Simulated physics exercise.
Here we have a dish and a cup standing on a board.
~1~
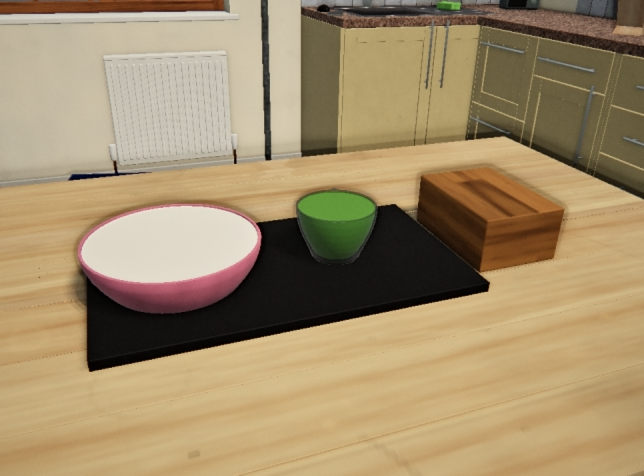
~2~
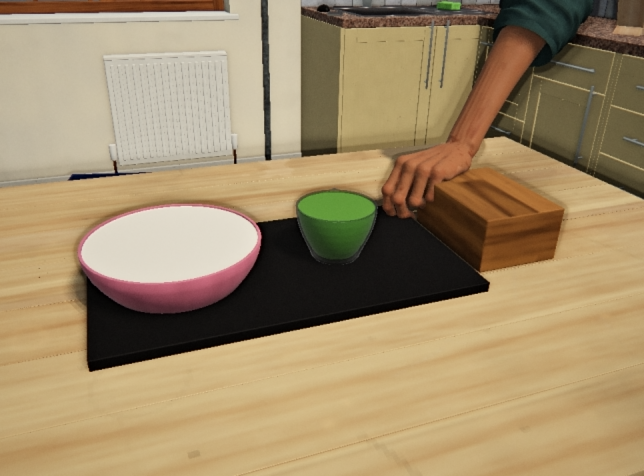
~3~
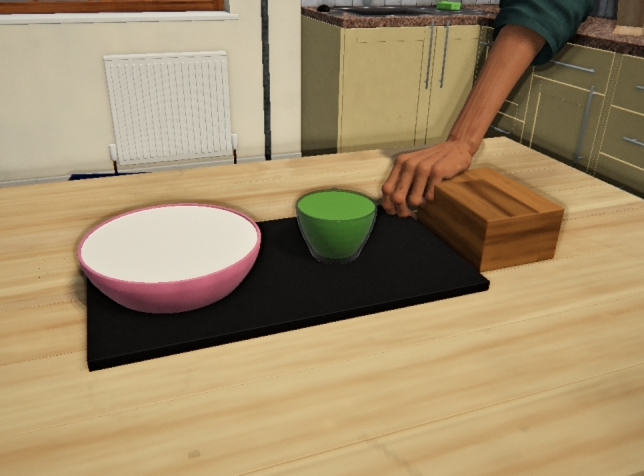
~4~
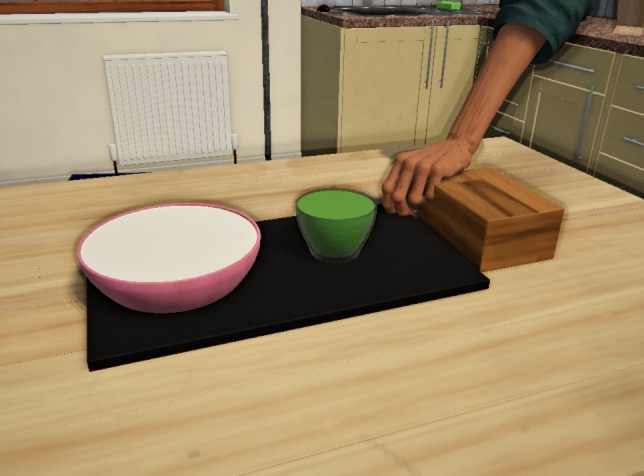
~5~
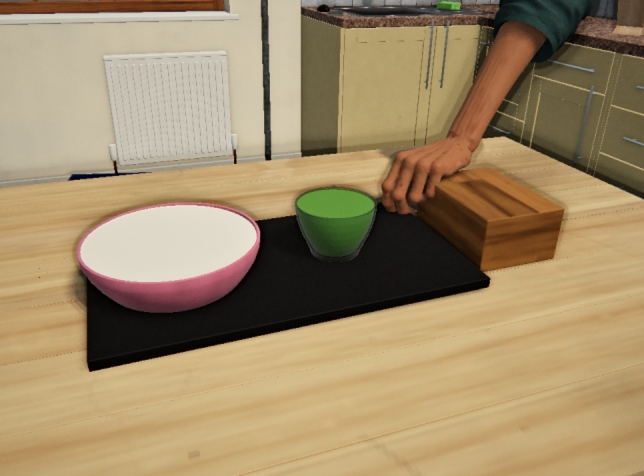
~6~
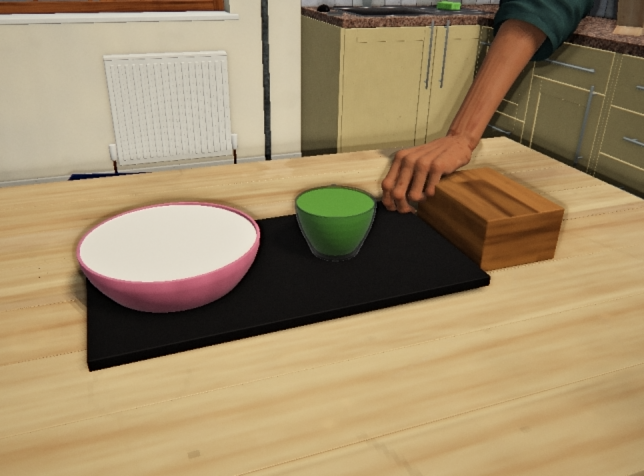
In a kitchen, a pink dish and a green cup, both nearly full, stand on a black board beside a wooden block as a hand reaches in from the right, grips the board's end and raises it very slightly.
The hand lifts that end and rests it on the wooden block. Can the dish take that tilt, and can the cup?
The dish loses some; the cup loses some.
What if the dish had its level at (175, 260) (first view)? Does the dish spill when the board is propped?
My call: Holds.
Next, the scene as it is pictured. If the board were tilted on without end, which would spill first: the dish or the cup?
The one on the left.
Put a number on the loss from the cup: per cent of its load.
I make it 12 per cent.
Next, the board slopes by about 6°; dish, it has slopped over; cup, its rim is dry.
After that, the board slopes by about 12°; dish, it has slopped over; cup, it has slopped over.
Finally, the board slopes by about 10°, resting on the wooden block; dish, it has slopped over; cup, it has slopped over.
